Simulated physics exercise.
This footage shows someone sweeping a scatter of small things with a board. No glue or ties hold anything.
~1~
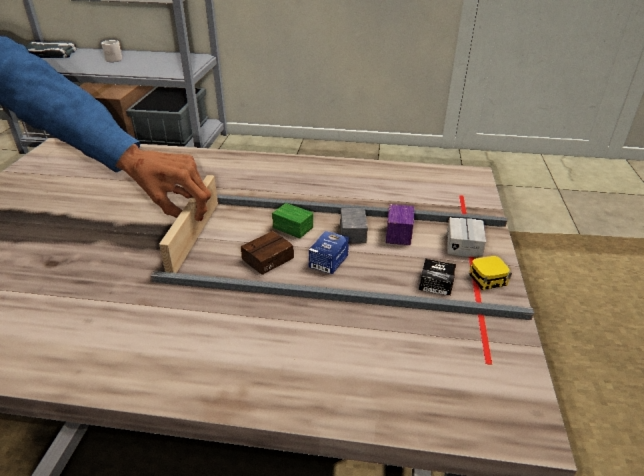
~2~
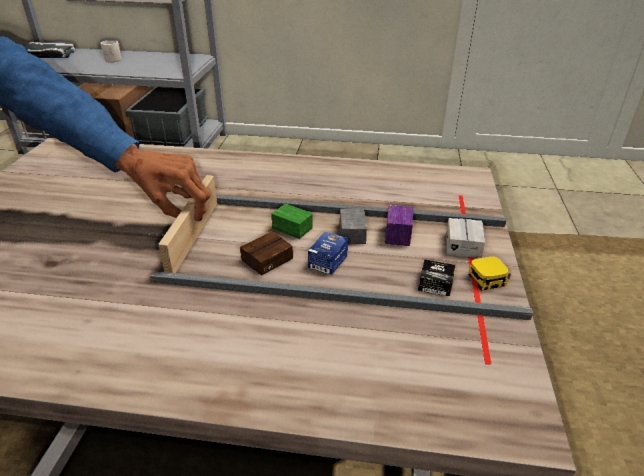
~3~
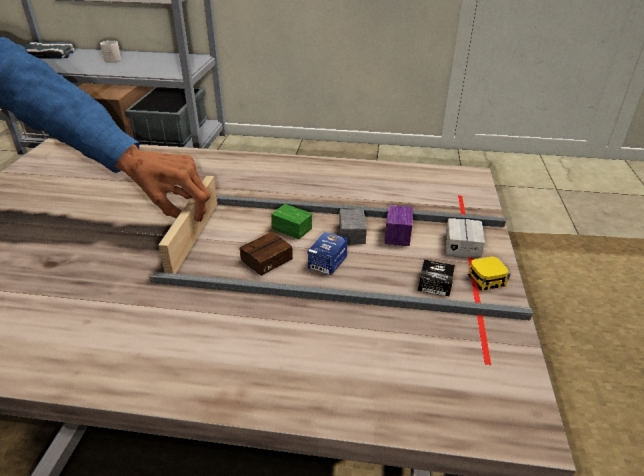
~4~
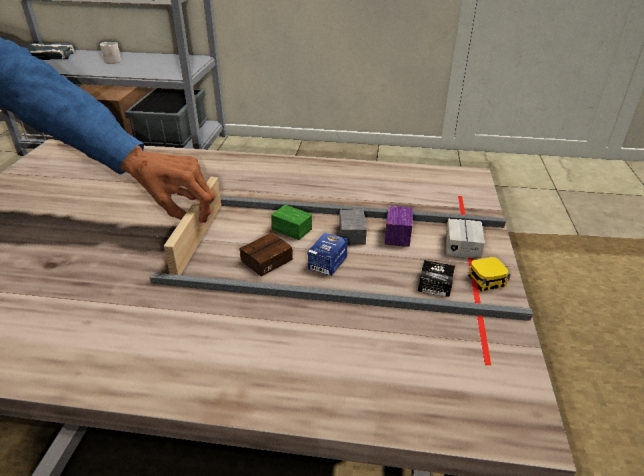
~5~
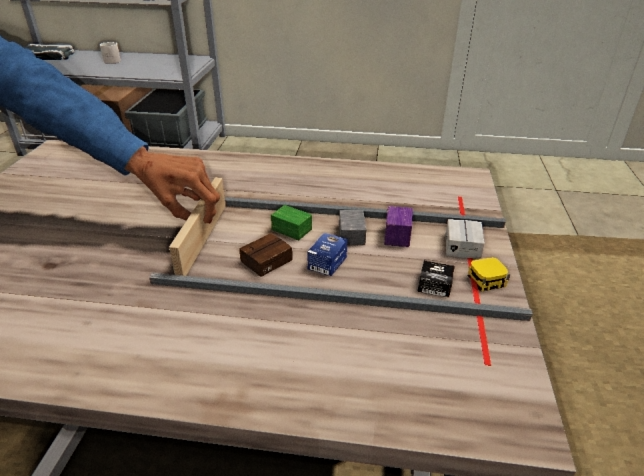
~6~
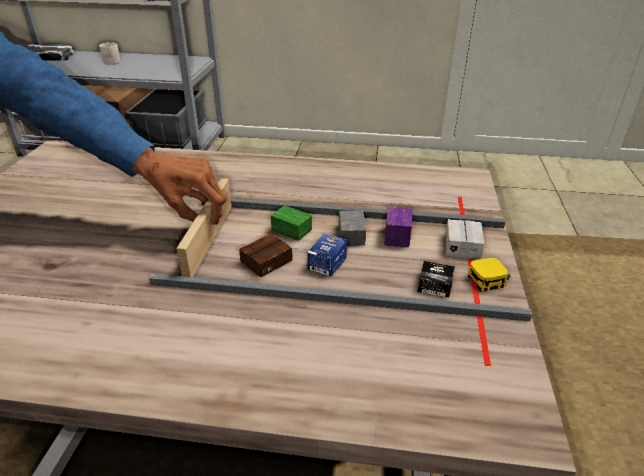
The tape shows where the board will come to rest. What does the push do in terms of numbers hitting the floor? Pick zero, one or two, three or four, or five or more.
It sends five or more to the floor.
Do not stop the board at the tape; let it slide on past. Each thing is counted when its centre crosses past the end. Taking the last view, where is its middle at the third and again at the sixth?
At (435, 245) for the third, at (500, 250) for the sixth.
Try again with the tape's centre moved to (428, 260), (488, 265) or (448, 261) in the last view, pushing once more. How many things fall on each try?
Try by try, 1, 5 and 3.
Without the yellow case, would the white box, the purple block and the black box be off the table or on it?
Outcome - white box falling, purple block falling, black box staying.
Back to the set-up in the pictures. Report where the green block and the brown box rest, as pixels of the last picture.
The green block comes to rest close to (486, 234), while the brown box rests close to (491, 266).
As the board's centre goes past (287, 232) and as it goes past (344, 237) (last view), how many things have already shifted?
So 3, and at the other place 5.
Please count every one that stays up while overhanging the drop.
Looks like 0 of them.
A little later, none off yet; yellow case at rest near (488, 275); white box at rest near (464, 239); black box at rest near (436, 279).
Next, none off yet; yellow case shifted about its own width near (512, 274); white box tilted well over near (532, 266); black box shifted well along near (496, 291).
When it is over, the number that fall off is five or more; down, blue box, grey block, purple block, white box and yellow case.
